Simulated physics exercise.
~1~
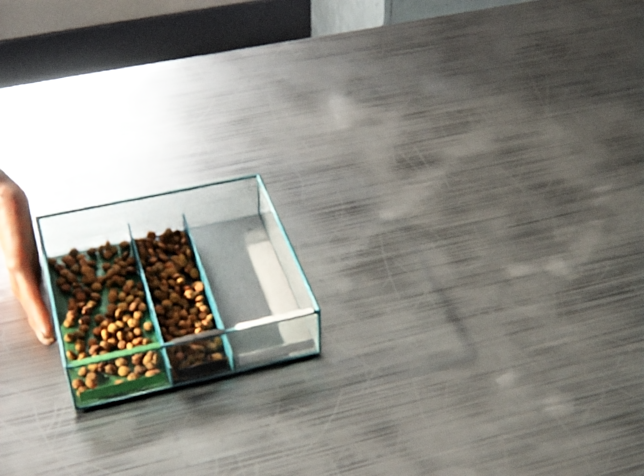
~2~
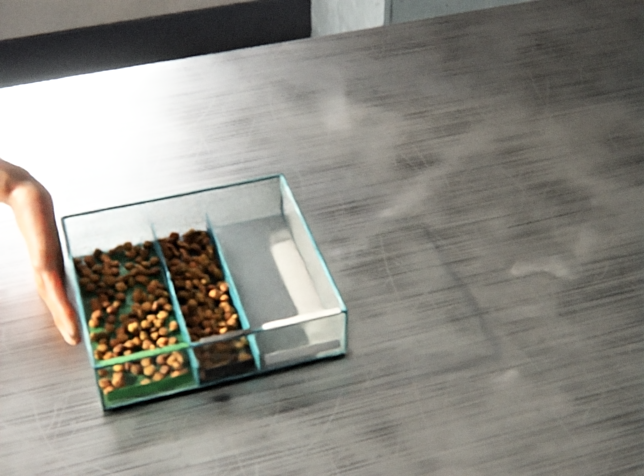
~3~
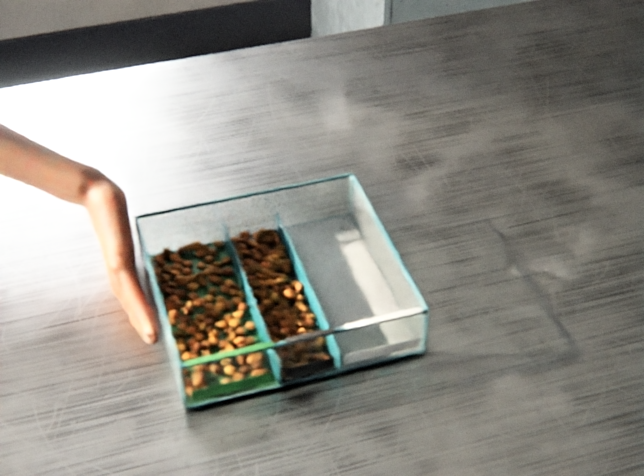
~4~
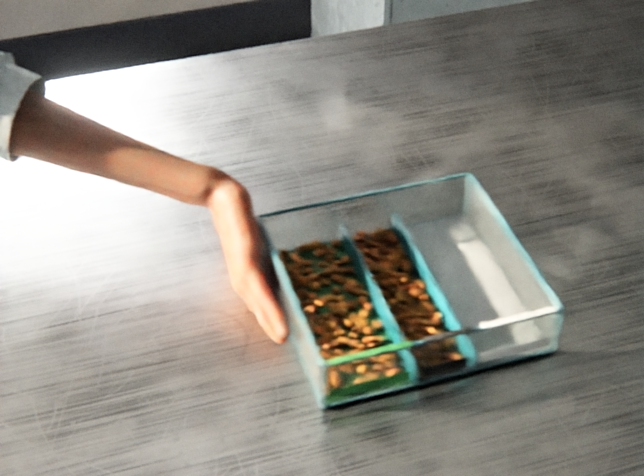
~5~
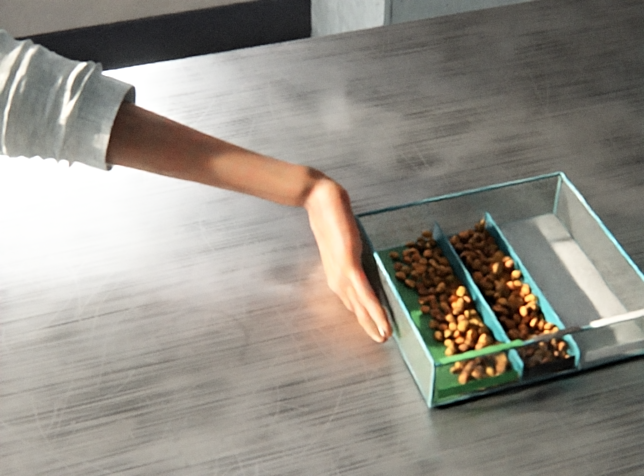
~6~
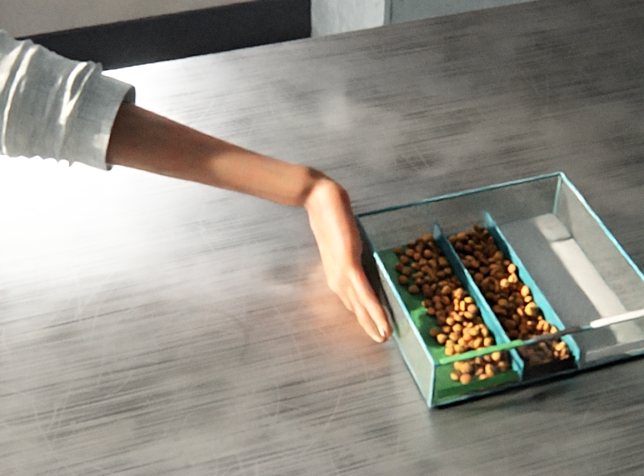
At the start, a clear tray with blue-edged partitions sits at the left of a scratched grey metal table, with a hand resting against its left side. Brown bits of kibble fill the left and middle sections, while the right section is empty. The hand pushes the tray to the right, slowly at first and then faster, and a forearm and pale rolled sleeve come into view. The tray then stops near the right edge, the kibble shifted a little but still in its two sections. It ends still, with the hand beside it.
